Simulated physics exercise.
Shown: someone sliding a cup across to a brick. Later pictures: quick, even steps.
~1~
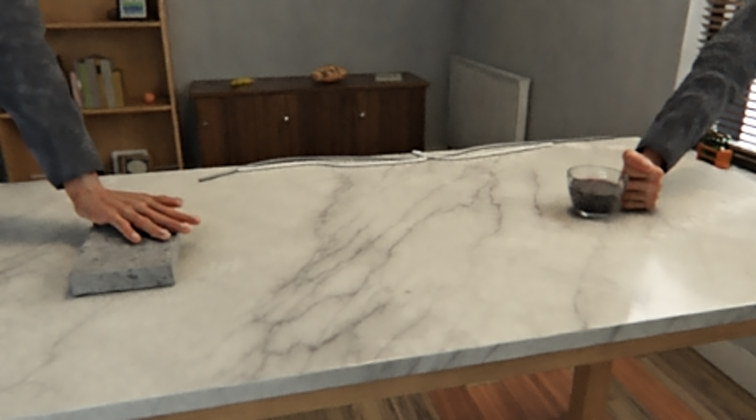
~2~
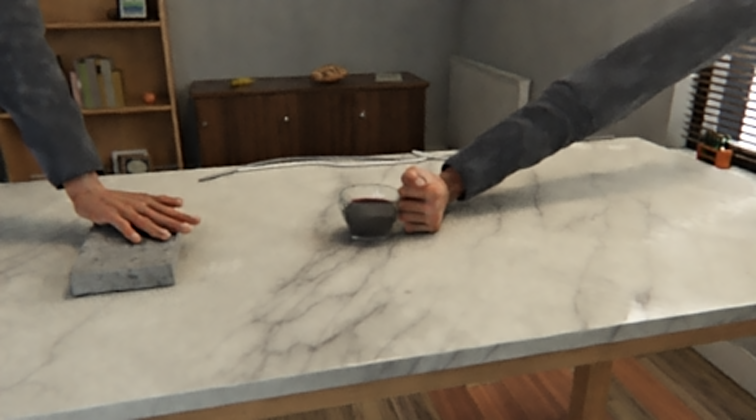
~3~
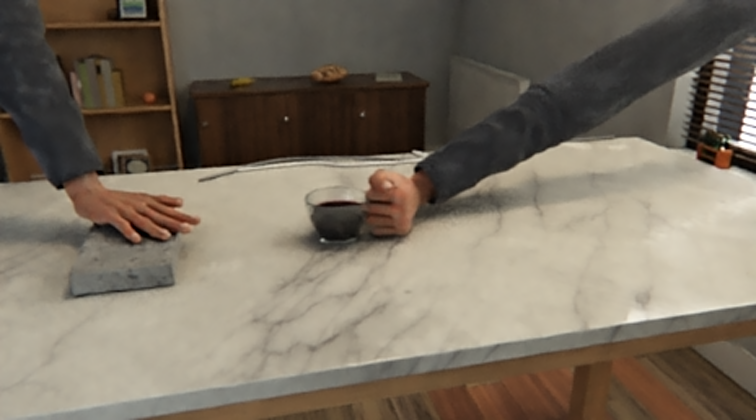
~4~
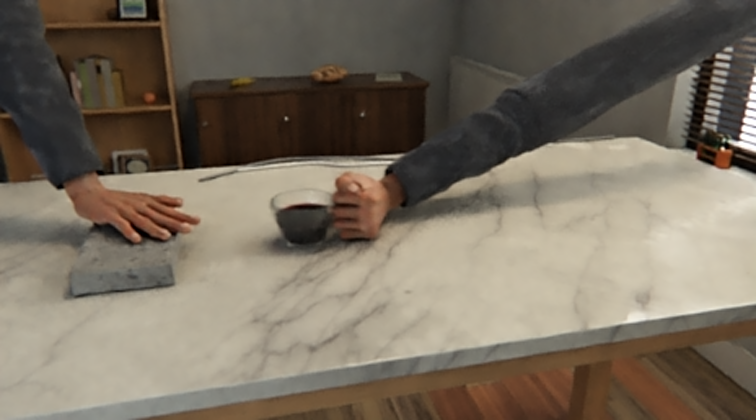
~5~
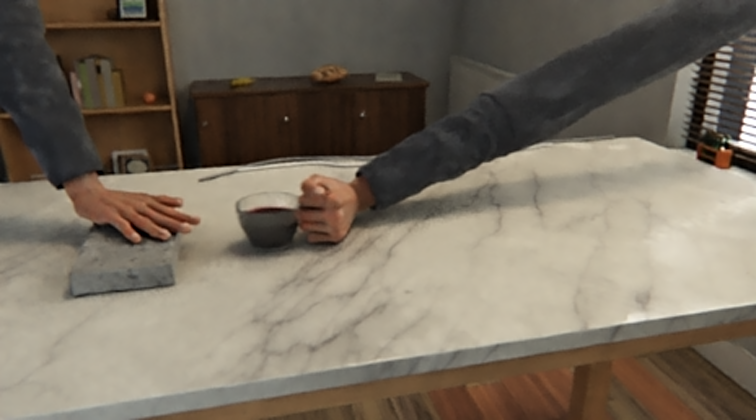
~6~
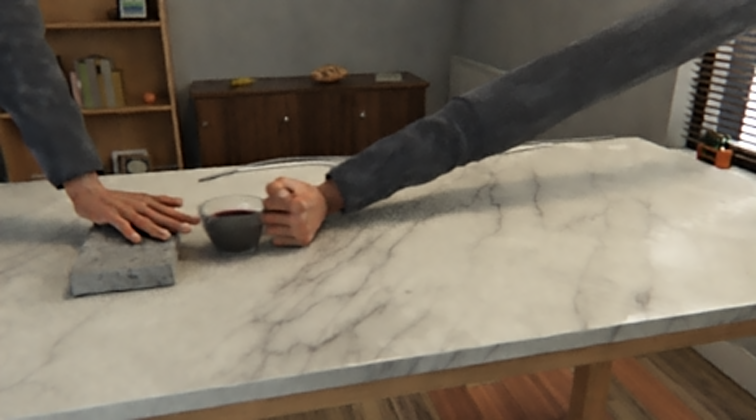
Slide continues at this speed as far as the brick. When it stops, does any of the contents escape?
I expect it will overflow when it stops.
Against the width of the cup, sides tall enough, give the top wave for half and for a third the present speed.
You'd see close to 25 per cent of the width first and close to 15 per cent after.
A moment on, the cup meets the brick.
Further on, the grape juice surges up the wall; a puddle lies under it.
When it is over, the cup stands at the brick; a puddle lies under it.
